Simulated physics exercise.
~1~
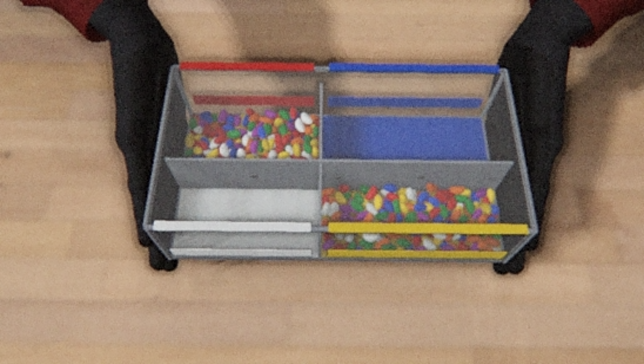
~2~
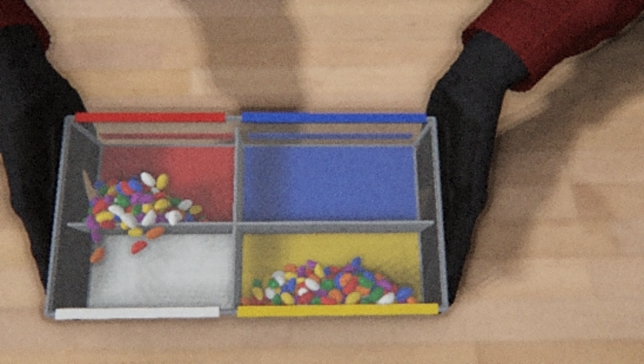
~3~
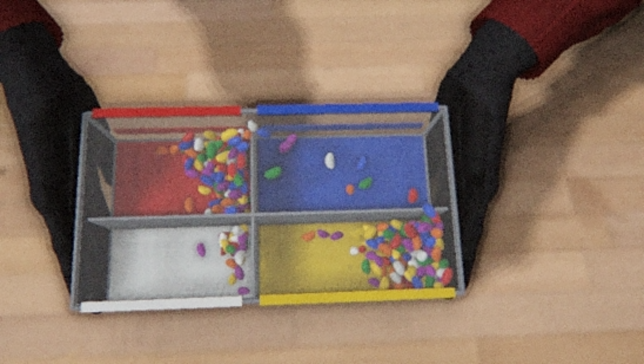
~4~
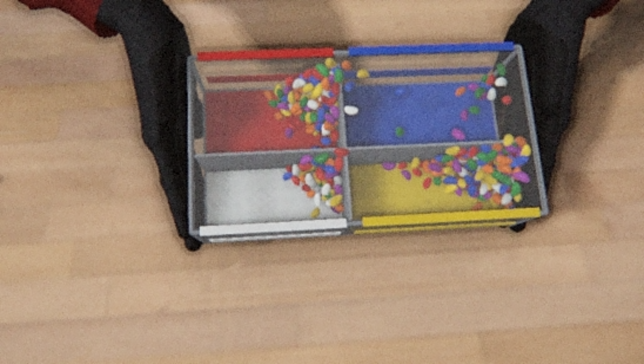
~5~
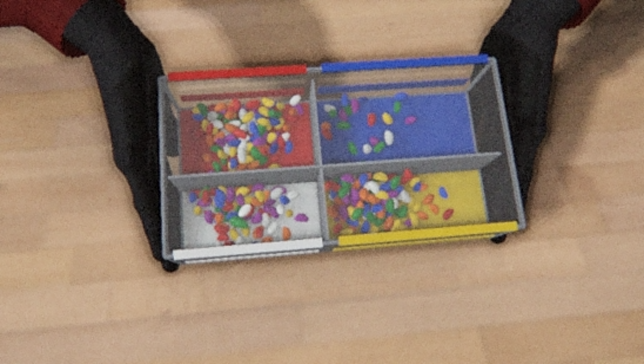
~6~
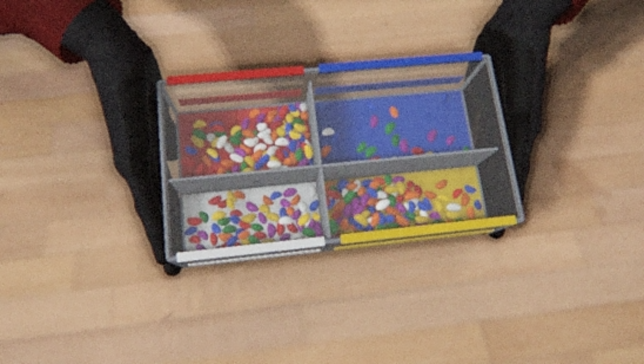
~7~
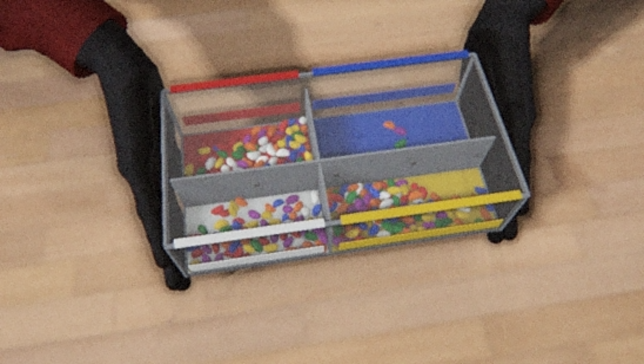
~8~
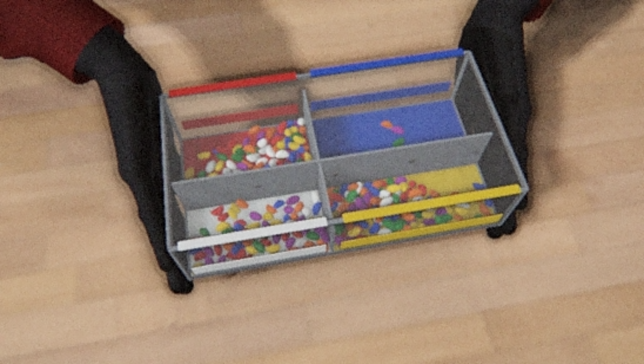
Jelly beans sliding and spilling between coloured compartments as gloved hands shake and tilt a box, settling mostly in yellow and red.
